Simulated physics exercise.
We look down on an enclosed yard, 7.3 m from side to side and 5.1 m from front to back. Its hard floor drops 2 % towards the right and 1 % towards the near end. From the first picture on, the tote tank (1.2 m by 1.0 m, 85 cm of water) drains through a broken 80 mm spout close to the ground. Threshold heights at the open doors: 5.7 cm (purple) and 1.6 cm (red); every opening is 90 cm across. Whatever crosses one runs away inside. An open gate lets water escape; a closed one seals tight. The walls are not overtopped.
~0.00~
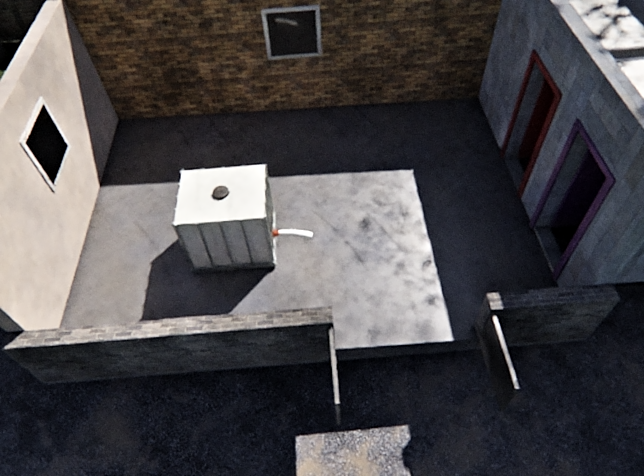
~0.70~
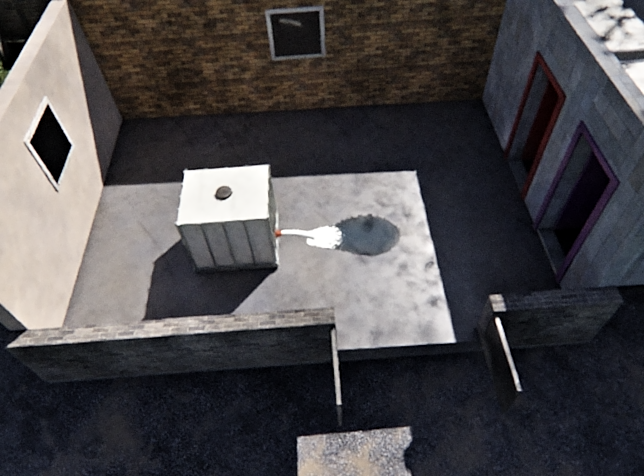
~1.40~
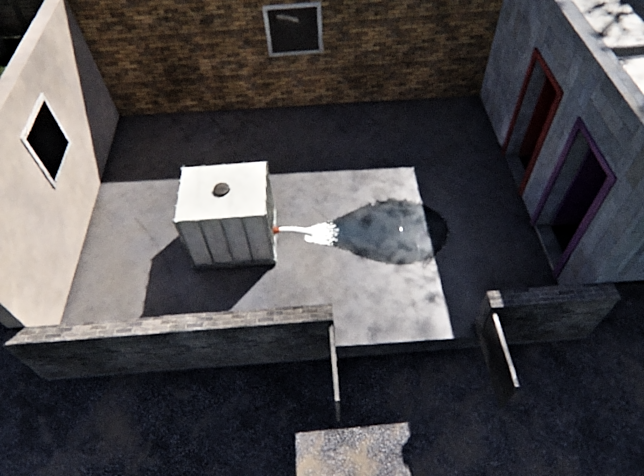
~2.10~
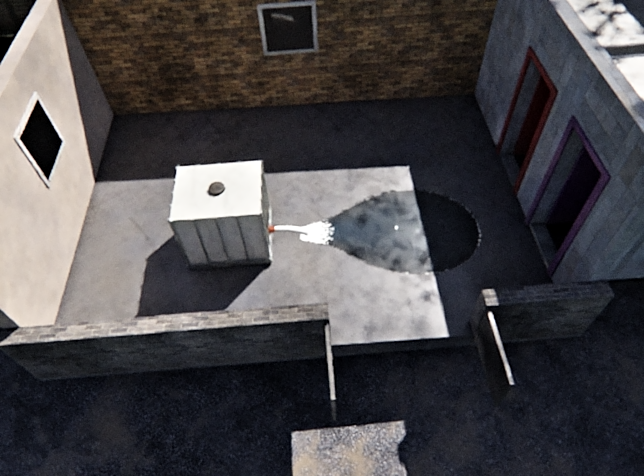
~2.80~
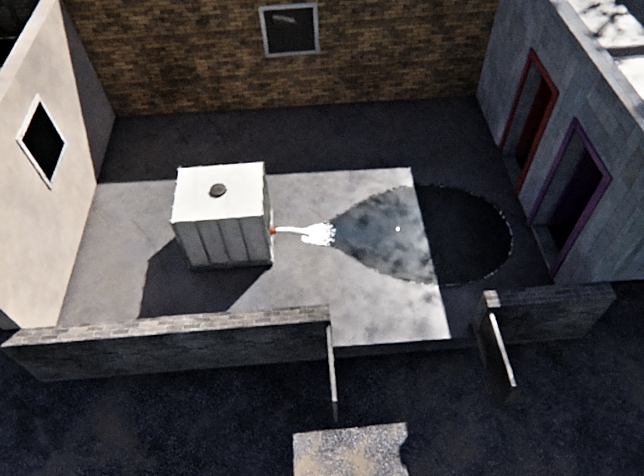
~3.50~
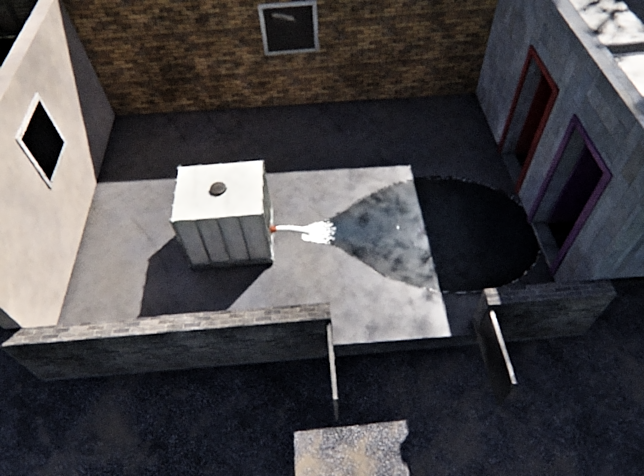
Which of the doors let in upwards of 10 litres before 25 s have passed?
The water let in: At the purple door it keeps below the limit; at the red door it passes the limit.
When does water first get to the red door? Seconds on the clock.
Red 5.0 s.
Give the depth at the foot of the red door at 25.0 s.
Roughly 3.5 cm deep.
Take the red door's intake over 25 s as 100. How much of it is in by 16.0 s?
Some 25 per cent by then.
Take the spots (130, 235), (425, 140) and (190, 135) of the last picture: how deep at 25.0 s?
In that order: 0.0, 0.2 and 0.0 cm.
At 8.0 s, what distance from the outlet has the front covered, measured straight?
Roughly 4.6 m.
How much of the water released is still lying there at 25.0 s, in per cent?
About 74 per cent.
After 5.0 s water covers 15 % of the floor and is deepest (3 cm) near (313, 230); purple door 3 cm at the sill, 0 L in, red door not reached.
After 8.0 s water covers 20 % of the floor and is deepest (5 cm) near (558, 312); purple door 3.5 cm at the sill, 0 L in, red door 2.2 cm at the sill, 0 L in.
After 12.0 s water covers 25 % of the floor and is deepest (6 cm) near (558, 312); purple door 4.7 cm at the sill, 0 L in, red door 2.5 cm at the sill, 2 L in.
After 16.0 s water covers 25 % of the floor and is deepest (6 cm) near (558, 312); purple door 5.1 cm at the sill, 0 L in, red door 3 cm at the sill, 8 L in.
After 25.0 s water covers 30 % of the floor and is deepest (6 cm) near (558, 312); purple door 5.4 cm at the sill, 0 L in, red door 3.5 cm at the sill, 31 L in.
